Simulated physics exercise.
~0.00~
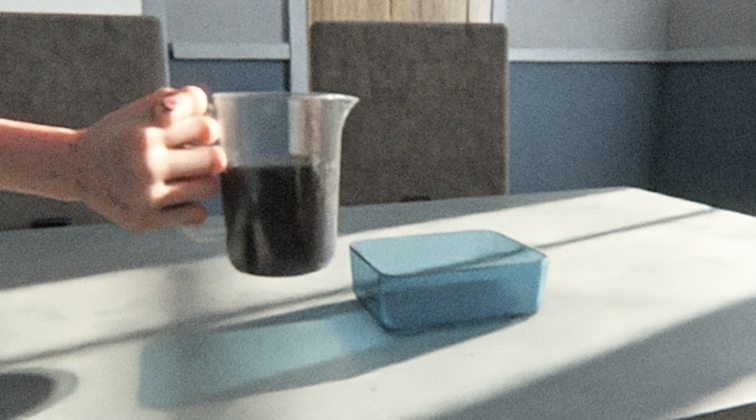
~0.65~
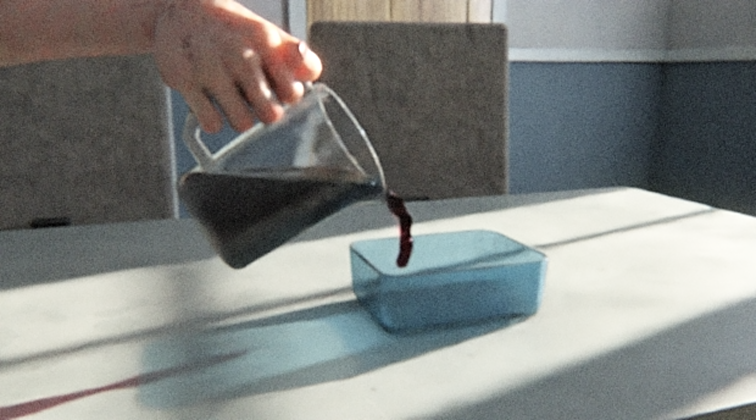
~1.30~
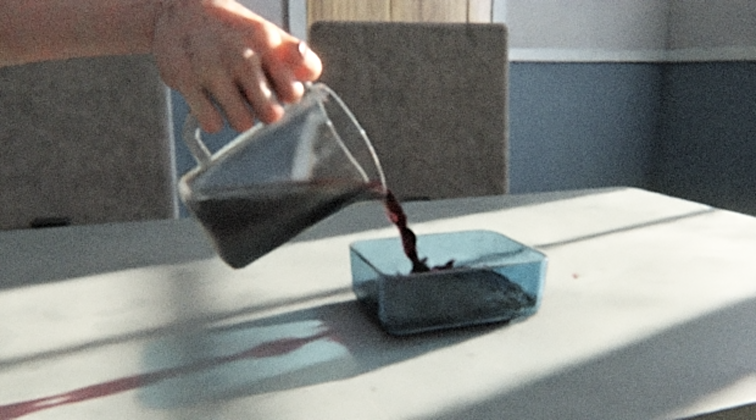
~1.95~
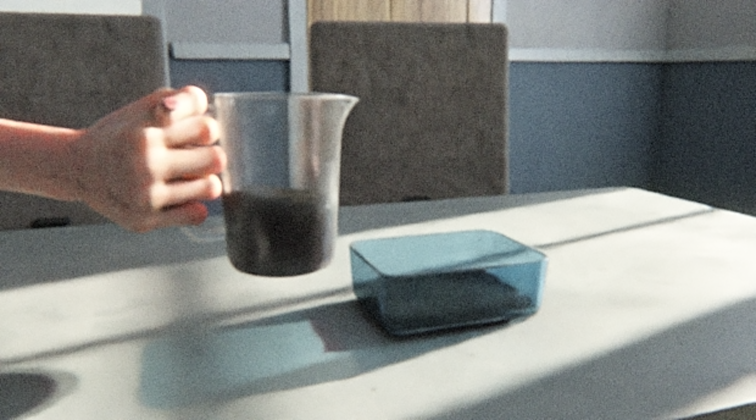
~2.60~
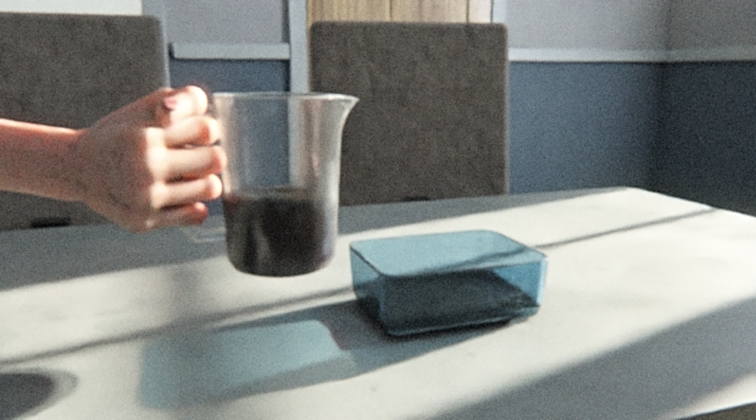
On a pale table, a hand tips a jug, pours dark liquid into a blue box, then rights it.
